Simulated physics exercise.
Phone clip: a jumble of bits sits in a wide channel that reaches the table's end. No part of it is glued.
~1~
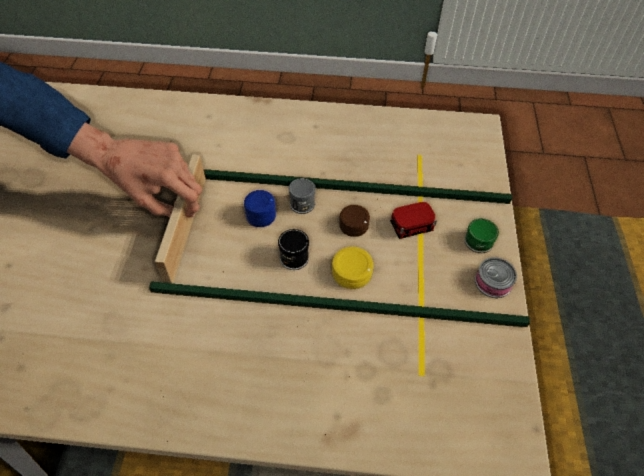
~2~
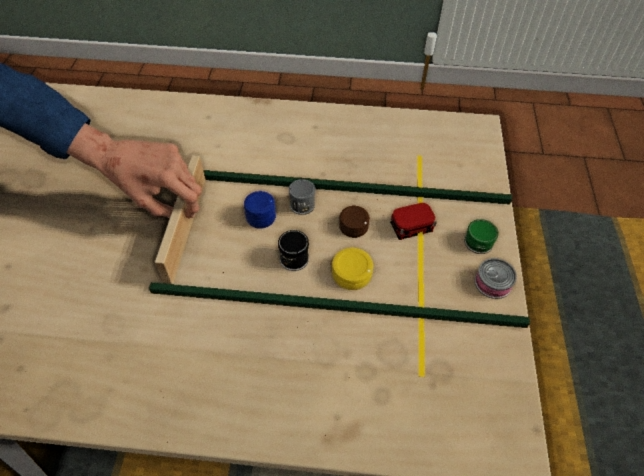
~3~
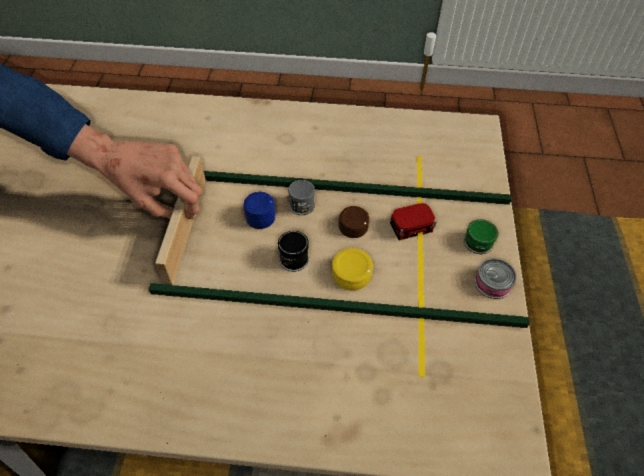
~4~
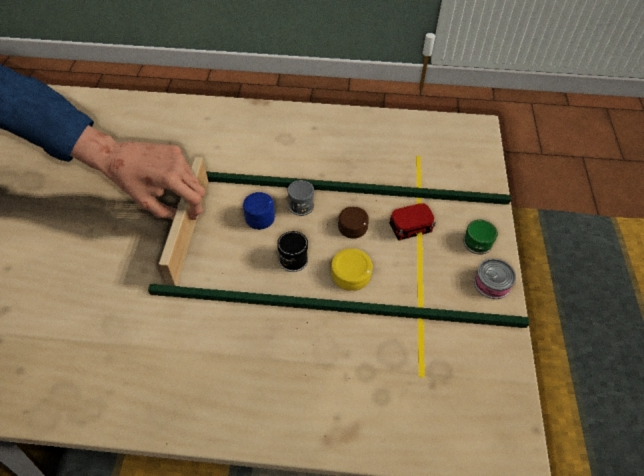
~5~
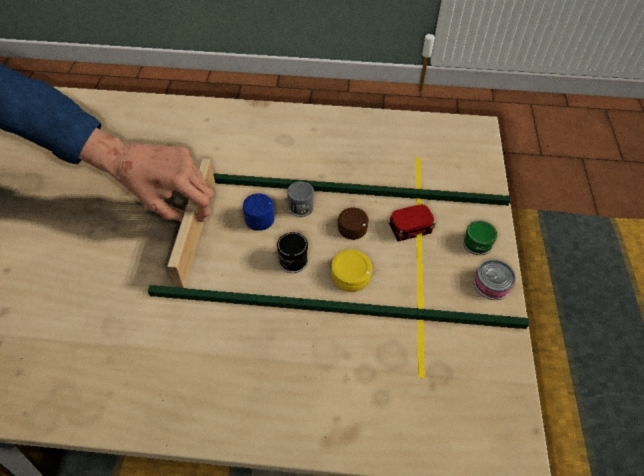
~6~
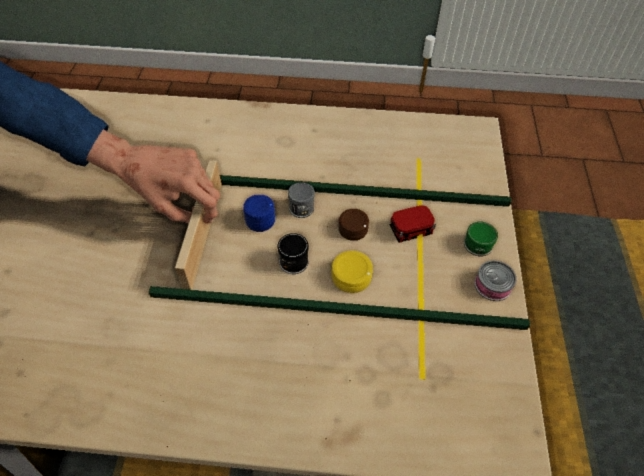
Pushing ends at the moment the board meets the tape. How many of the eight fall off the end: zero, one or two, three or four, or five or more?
Off the edge: None at all.
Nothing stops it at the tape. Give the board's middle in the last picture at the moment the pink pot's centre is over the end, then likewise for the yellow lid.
The pink pot puts it at (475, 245), the yellow lid at (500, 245).
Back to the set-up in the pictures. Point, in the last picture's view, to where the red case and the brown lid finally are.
In the last picture the first middle sits at (490, 214) and the other at (461, 225).
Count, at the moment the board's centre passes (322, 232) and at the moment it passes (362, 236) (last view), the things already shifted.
In order, the tallies are 5 and 6.
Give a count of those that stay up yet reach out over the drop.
In total, 0 of them.
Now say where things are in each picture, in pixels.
The first frame shows pink pot (496, 278); green tin (481, 236); red case (413, 221); board (183, 217); tape (421, 249).
The second frame shows green tin (481, 237); board (183, 217).
The third frame shows red case (413, 221); yellow lid (352, 269).
The fourth frame shows pink pot (495, 279); grey tin (301, 198).
The fifth frame shows green tin (480, 238); brown lid (353, 223).
The sixth frame shows pink pot (495, 281); green tin (481, 239); red case (412, 224); board (200, 223); tape (420, 252).
A little later, none off yet; pink pot at rest near (495, 281); green tin at rest near (481, 239); red case at rest near (412, 224).
Next, none off yet; pink pot at rest near (495, 281); green tin at rest near (481, 239); red case shifted a little near (429, 223).
When it is over, the number that fall off is zero.
